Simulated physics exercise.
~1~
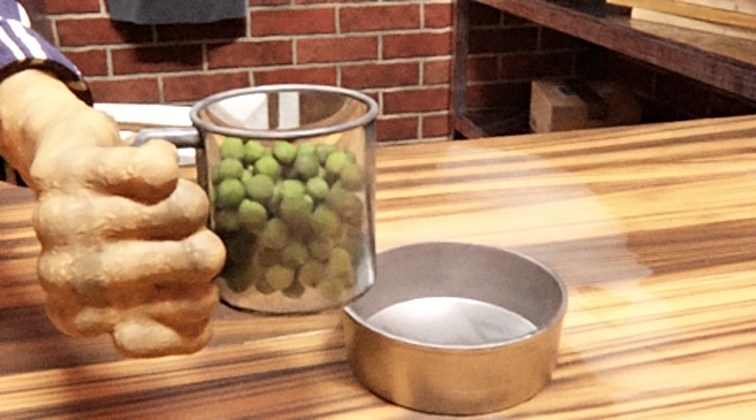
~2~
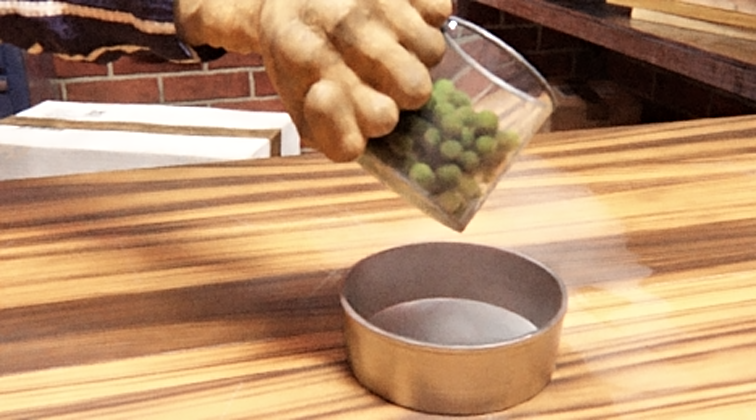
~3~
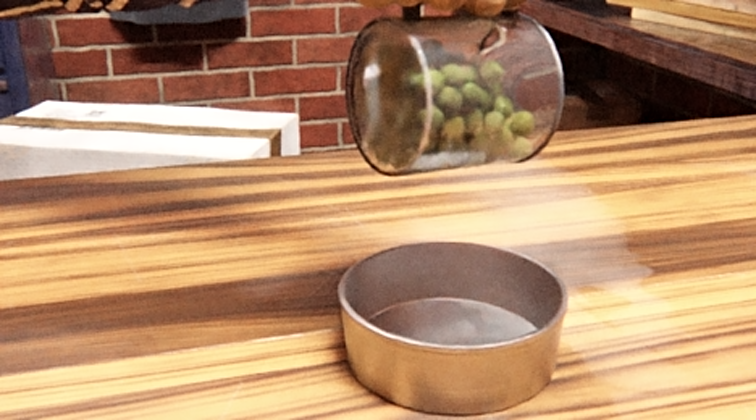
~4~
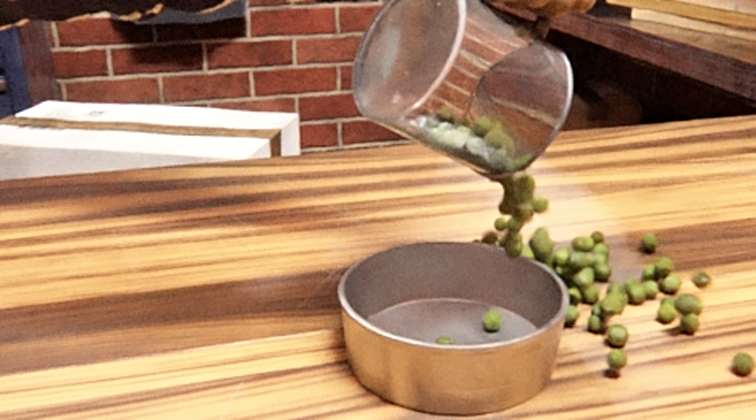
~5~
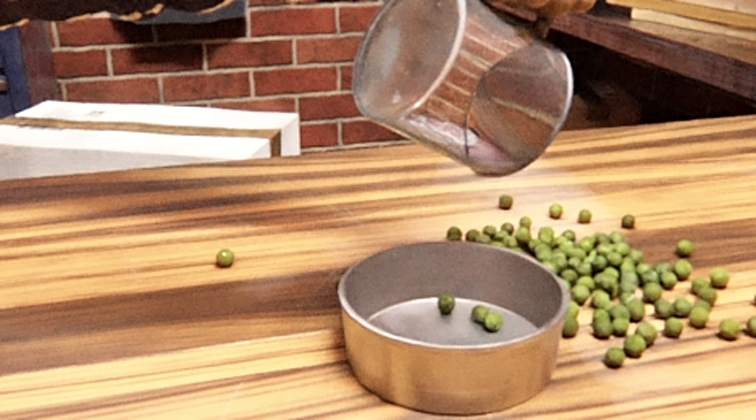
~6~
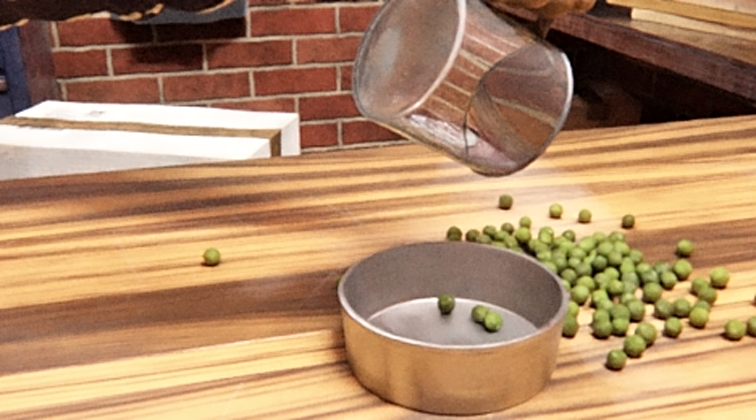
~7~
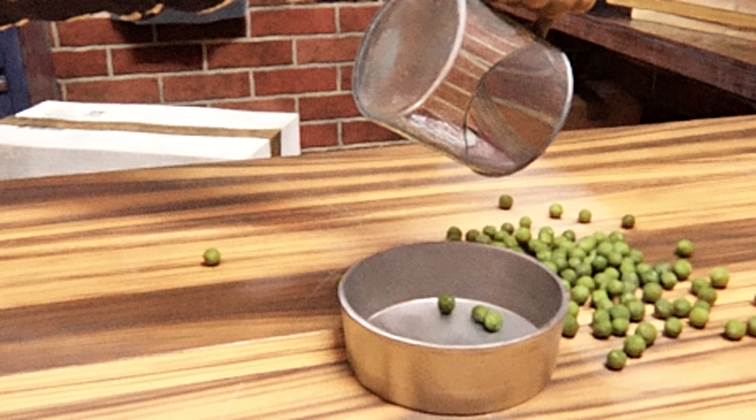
Over a striped wooden table, a hand tips olives from a cup, mostly missing the dish.
